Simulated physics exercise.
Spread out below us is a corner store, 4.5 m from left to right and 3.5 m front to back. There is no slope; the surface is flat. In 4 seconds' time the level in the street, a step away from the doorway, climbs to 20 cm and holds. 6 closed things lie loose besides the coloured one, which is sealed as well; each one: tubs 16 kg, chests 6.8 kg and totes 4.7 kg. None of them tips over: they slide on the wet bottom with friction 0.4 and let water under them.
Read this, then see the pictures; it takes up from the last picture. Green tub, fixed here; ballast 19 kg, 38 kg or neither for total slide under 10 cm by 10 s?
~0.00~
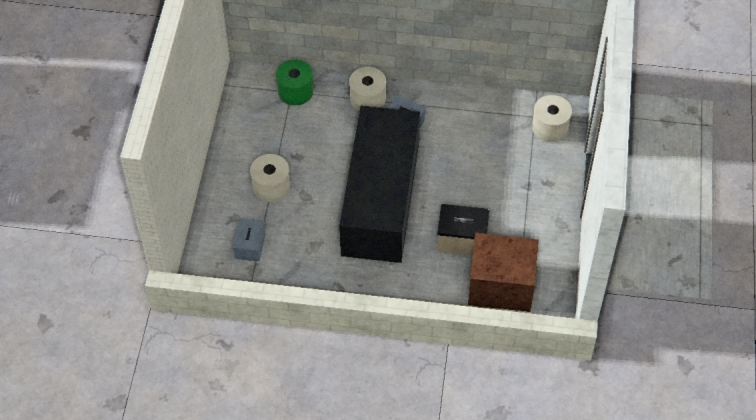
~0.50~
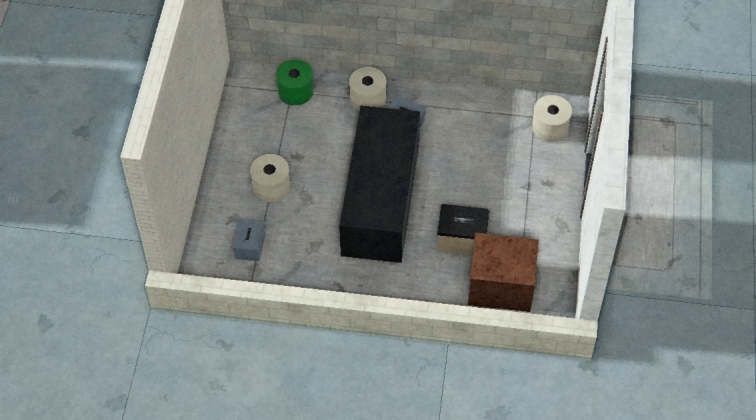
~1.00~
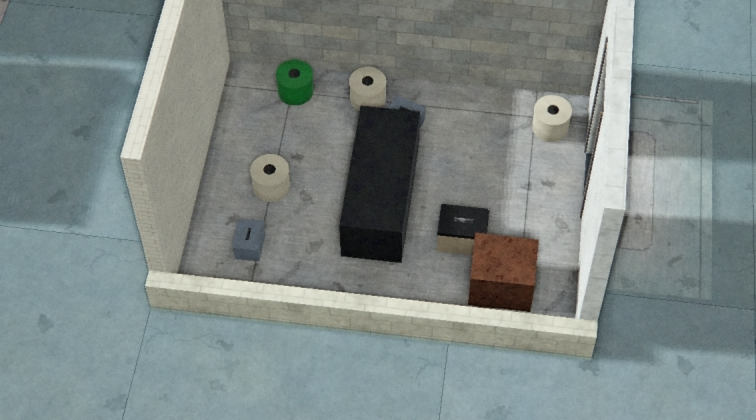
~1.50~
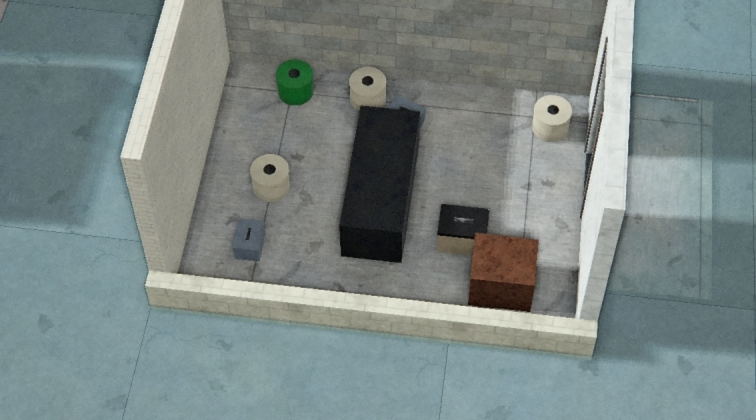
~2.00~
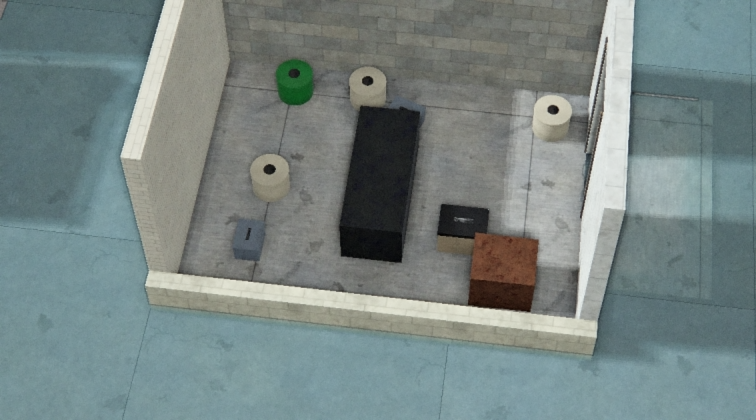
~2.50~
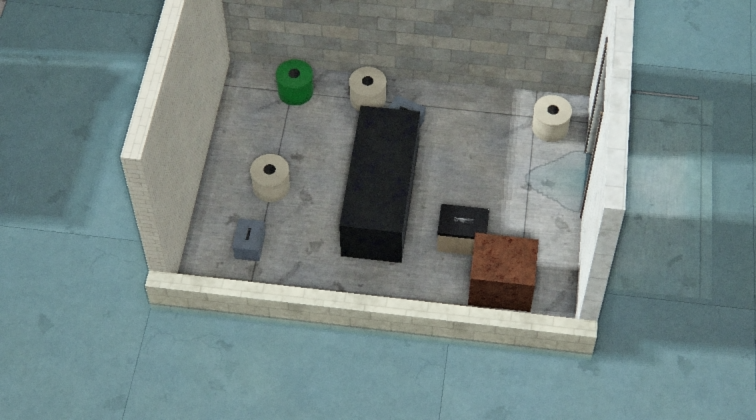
19 kg.
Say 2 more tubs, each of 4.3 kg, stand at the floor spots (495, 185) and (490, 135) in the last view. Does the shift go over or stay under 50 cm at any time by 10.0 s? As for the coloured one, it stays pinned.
In that order: Beyond it, beyond it.
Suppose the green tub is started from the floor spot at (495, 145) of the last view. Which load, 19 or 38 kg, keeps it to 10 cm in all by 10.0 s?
Outcome - success with heavier only.
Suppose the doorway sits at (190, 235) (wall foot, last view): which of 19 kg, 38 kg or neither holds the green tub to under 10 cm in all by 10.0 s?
Then the lighter mass suffices.
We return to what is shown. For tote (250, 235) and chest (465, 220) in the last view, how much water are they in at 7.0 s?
I'd estimate 0 cm for the first and 8 cm for the second.
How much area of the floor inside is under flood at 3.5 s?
Wet area: Approx. 2.5 m2.
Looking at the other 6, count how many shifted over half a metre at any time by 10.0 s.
2.
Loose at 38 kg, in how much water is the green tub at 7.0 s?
Close to 3 cm deep.
After 3.5 s the green tub would be 0 cm from its start with 19 kg and 0 cm from its start with 38 kg; 0 cm of water round it then.
After 4.5 s the green tub would be 0 cm from its start with 19 kg and 0 cm from its start with 38 kg; 0 cm of water round it then.
After 7.0 s the green tub would be 0 cm from its start with 19 kg and 0 cm from its start with 38 kg; 3 cm of water round it then.
After 10.0 s the green tub would be 0 cm from its start with 19 kg and 0 cm from its start with 38 kg; 5 cm of water round it then.
